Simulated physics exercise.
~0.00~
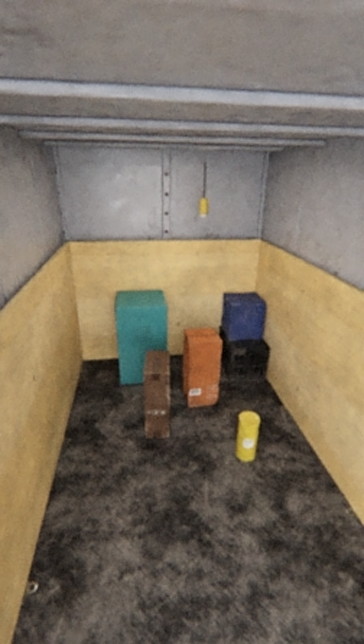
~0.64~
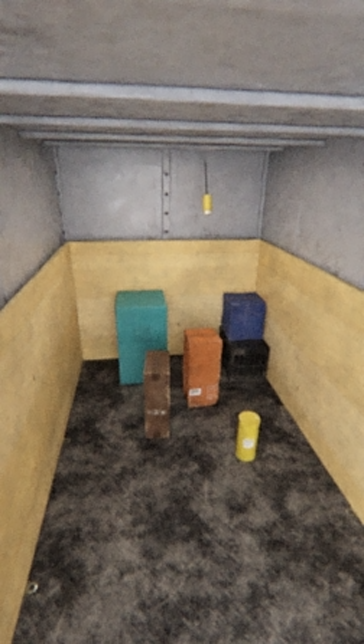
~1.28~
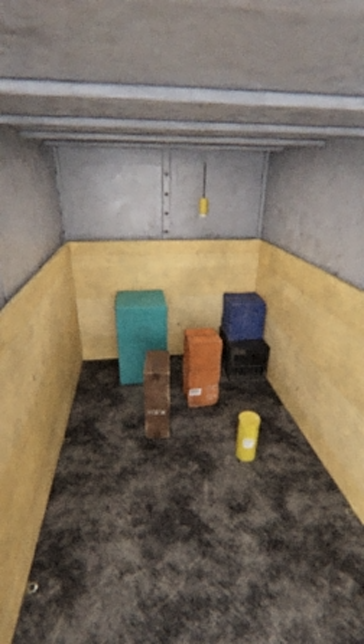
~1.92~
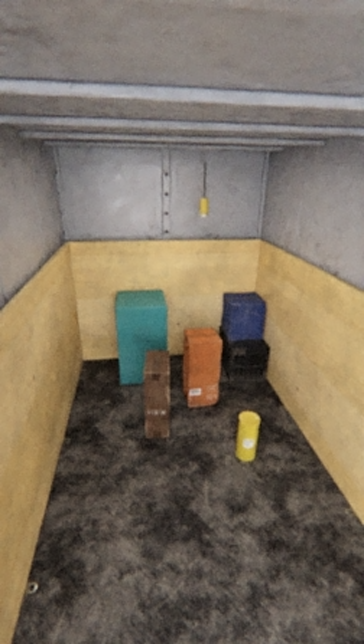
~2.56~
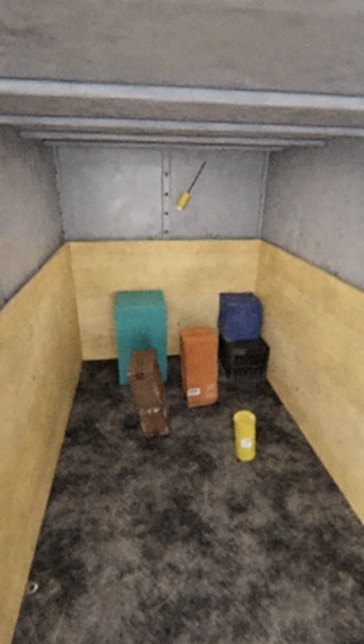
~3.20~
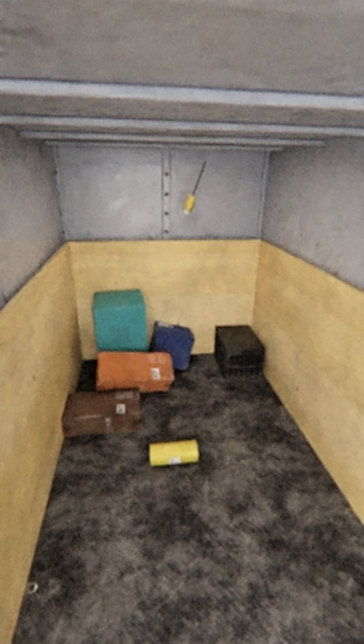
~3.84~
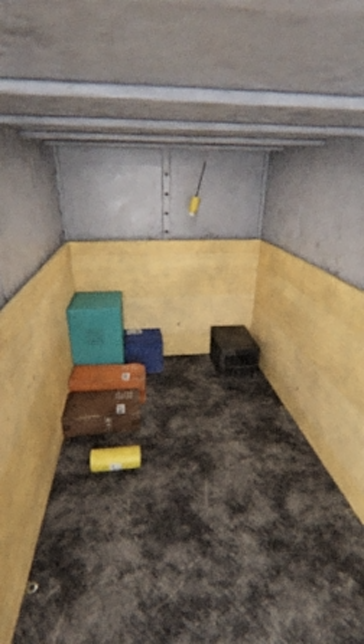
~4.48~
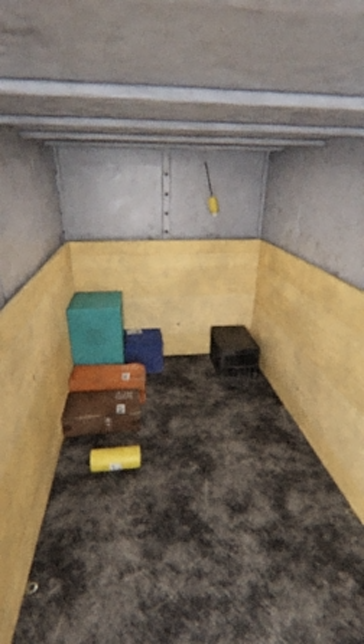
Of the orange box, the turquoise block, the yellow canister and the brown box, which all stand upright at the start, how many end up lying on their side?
Three of them end up on their side, namely the orange box, the yellow canister and the brown box.
Loose boxes and a yellow canister stand on the dark floor of a van's load bay, seen facing forwards between wood-lined walls. A turquoise block stands behind a brown box on the left, an orange box is in the middle, and a blue box sits on a black chest at the right. At first everything stays still, then the hanging lamp swings left and the brown box leans. The brown box, orange box and canister topple leftward, while the blue box drops off the chest. The load slides to the left wall and settles, the turquoise block still upright and the black chest near its original place.
